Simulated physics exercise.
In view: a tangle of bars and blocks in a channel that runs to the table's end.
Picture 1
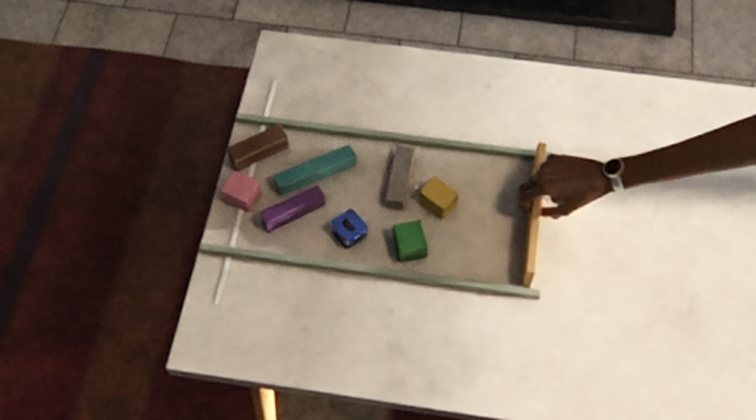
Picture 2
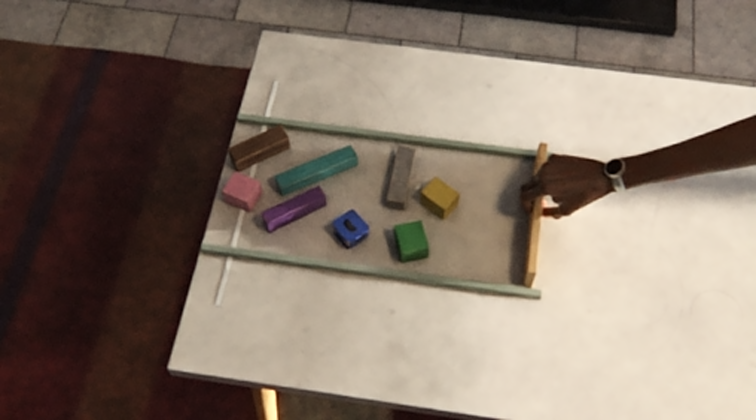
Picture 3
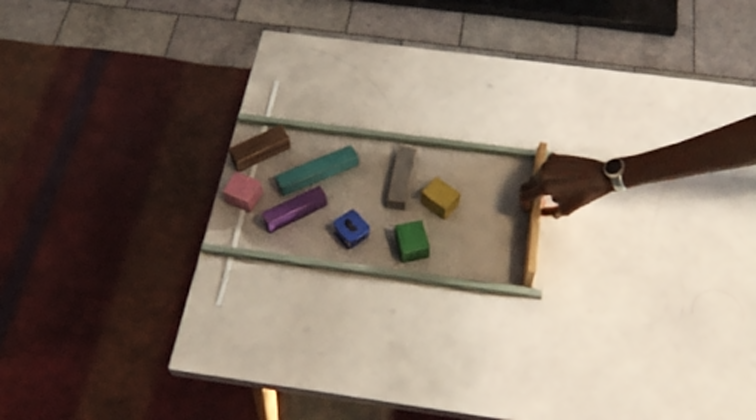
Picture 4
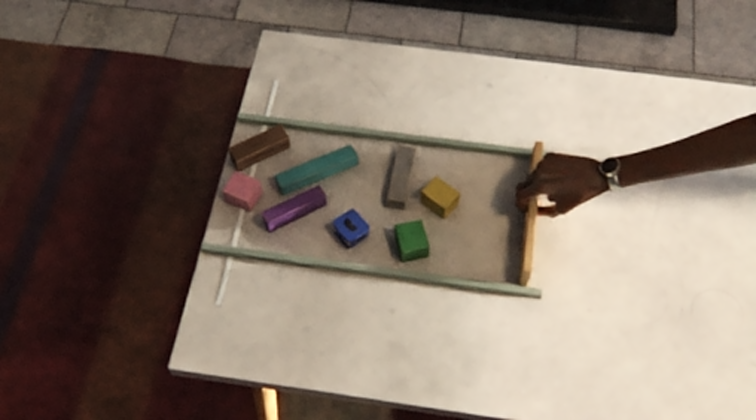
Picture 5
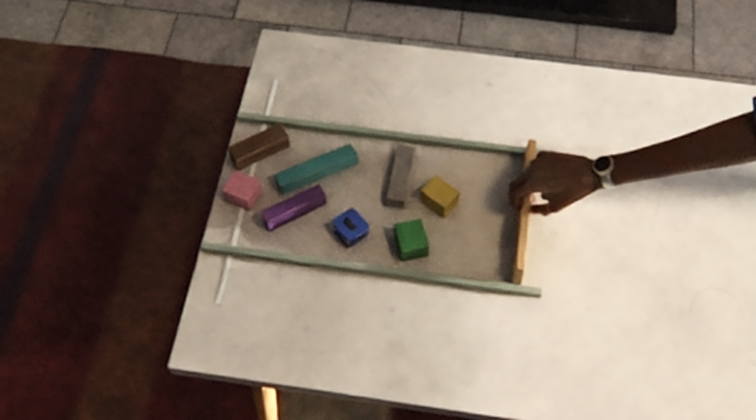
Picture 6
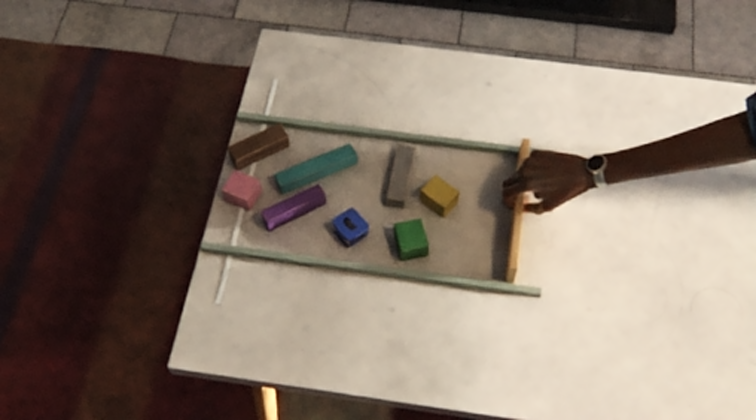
A hand wearing a watch holds a wooden board upright between two pale green rails on a table, keeps it nearly still, then slides it slightly left, while the colored blocks and bars lying between the rails stay in place.
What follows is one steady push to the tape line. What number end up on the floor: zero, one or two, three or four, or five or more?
In the end the number that fall off is five or more.
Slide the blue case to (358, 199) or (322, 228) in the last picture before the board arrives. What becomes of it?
In that order, it goes over; falls.
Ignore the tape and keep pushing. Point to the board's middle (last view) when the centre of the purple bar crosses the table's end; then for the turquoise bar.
About (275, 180), and (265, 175) for the other.
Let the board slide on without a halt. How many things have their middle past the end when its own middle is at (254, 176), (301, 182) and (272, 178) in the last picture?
Place by place, 5, 0 and 3.
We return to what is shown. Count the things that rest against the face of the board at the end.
It touches 3.
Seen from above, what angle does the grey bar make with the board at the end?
Roughly 35° out of line.
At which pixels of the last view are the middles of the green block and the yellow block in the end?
About (225, 212), and the other about (232, 180).
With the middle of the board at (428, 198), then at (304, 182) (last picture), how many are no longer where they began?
First 3, then 8.
Soon after, none off yet; pink block at rest near (242, 190); brown stick at rest near (259, 146); purple bar at rest near (294, 207).
After that, none off yet; pink block at rest near (242, 190); brown stick at rest near (259, 146); purple bar displaced a little near (264, 205).
In the end, the number that fall off is five or more; gone, blue case, turquoise bar, purple bar, brown stick and pink block.
